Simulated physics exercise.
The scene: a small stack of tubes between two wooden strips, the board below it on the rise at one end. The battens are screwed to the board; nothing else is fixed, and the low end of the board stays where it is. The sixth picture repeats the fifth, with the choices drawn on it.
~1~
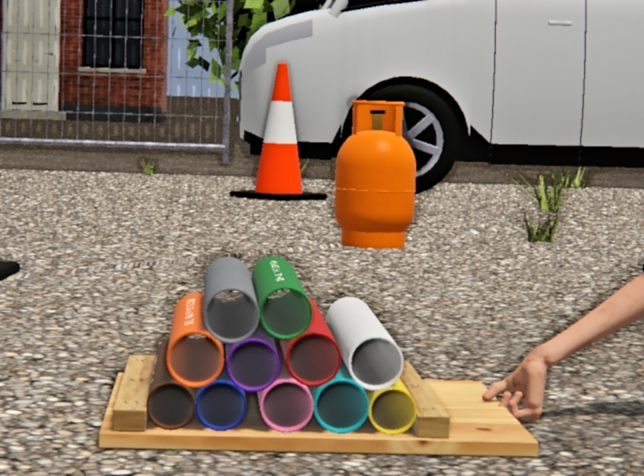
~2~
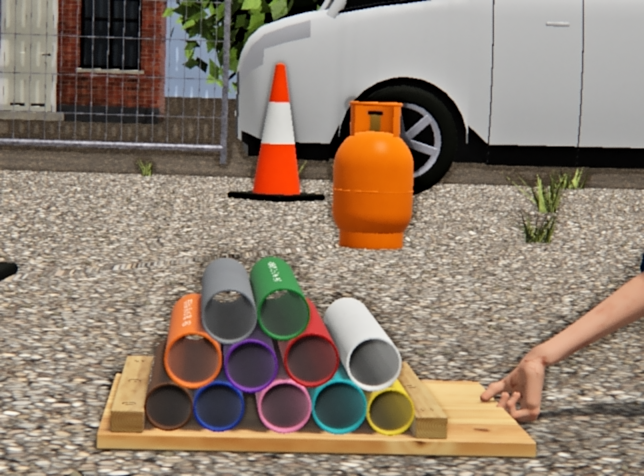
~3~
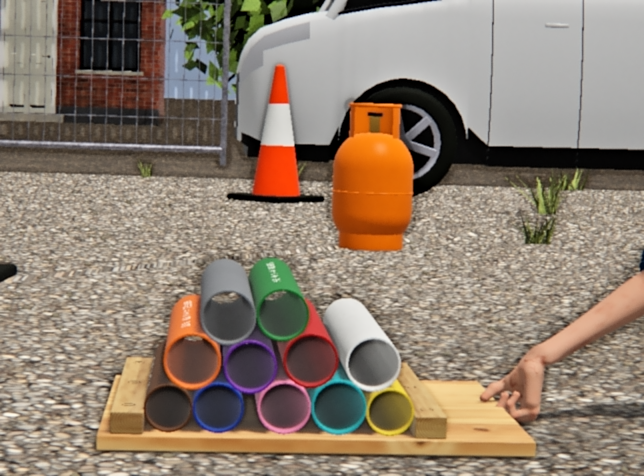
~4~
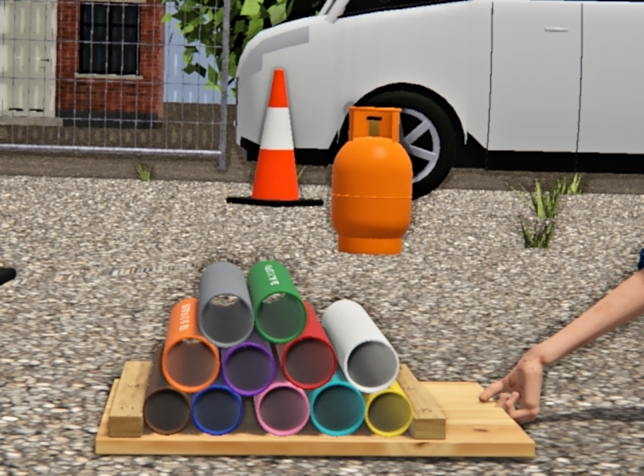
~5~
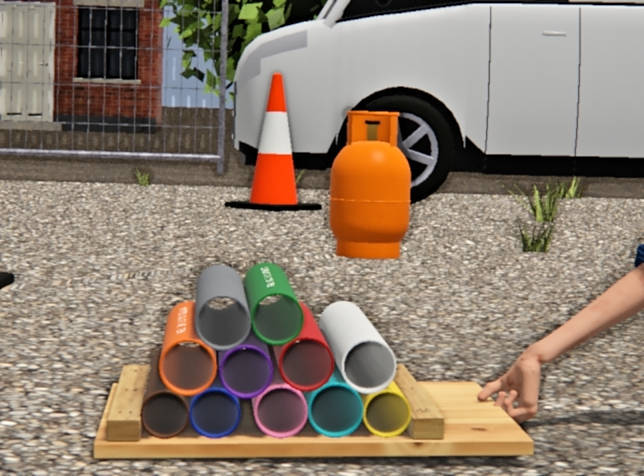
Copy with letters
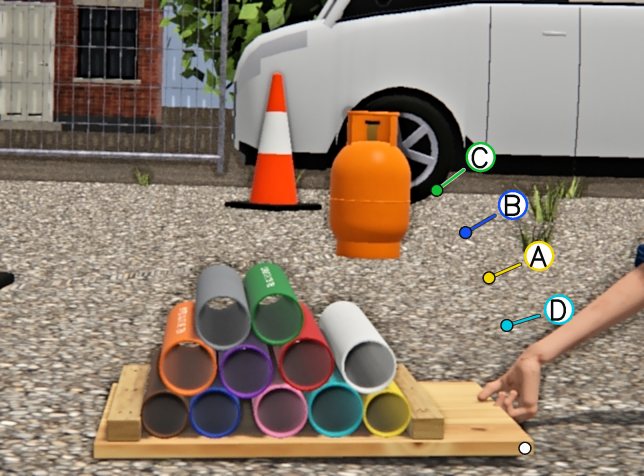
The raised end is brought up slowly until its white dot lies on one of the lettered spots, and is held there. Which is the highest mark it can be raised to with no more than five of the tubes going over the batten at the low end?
Mark B is as high as it can go.
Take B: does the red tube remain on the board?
No, with B.
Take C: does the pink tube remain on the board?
Yes.
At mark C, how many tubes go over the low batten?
The count is six.
On the marked copy, A at (489, 278); B at (465, 232); C at (437, 190); D at (507, 326); the white dot at (525, 448).
Taking B. A third of the way, board at 18°.
Two thirds of the way, board at 32°.
When it is over, board at 32°, five over the low batten.
As for the rest, A three over the low batten (orange, purple, grey); C six over the low batten; D two over the low batten (orange, grey).
